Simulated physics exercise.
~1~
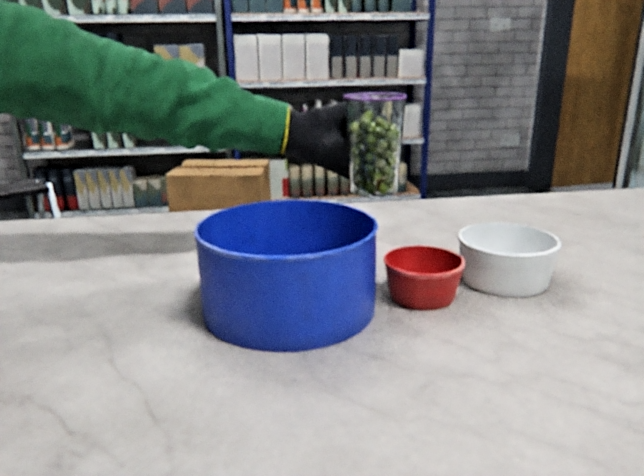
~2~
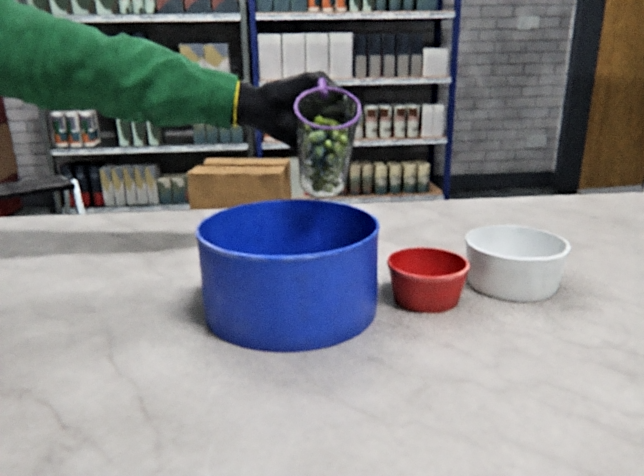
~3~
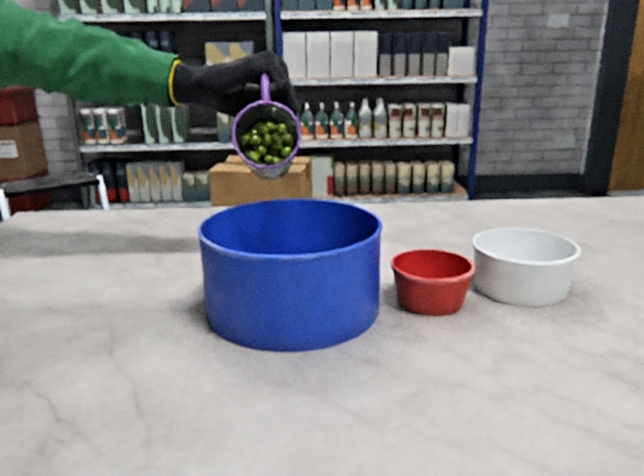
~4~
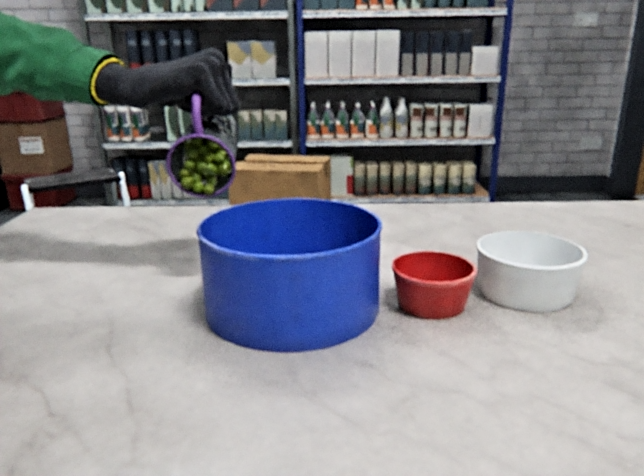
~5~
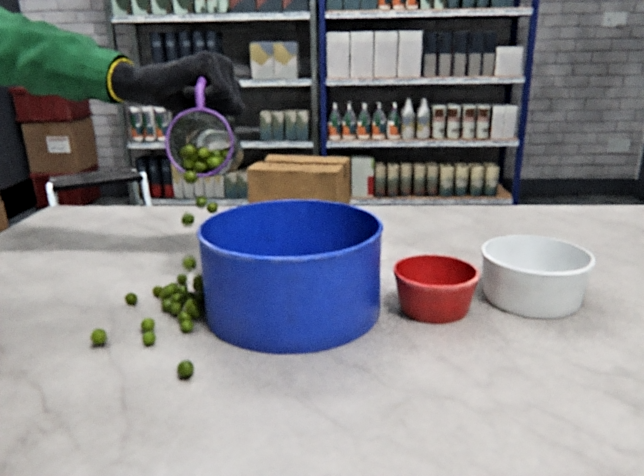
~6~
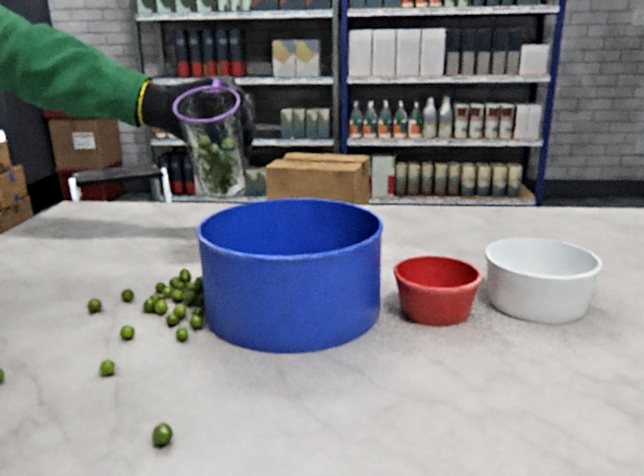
A large blue pot stands on a pale marbled table, with a small red dish and a white dish to its right, while shelves of boxes and bottles line the grey brick wall behind. Seen from slightly above, as the view drifts gently sideways, a green-sleeved arm in a black glove carries a clear, purple-rimmed cup of small green olives leftward, tipping it. Past the pot's left edge, olives spill out, mostly landing on the table beside it. The hand turns the cup back toward upright, still holding many olives, while others lie scattered across the tabletop.
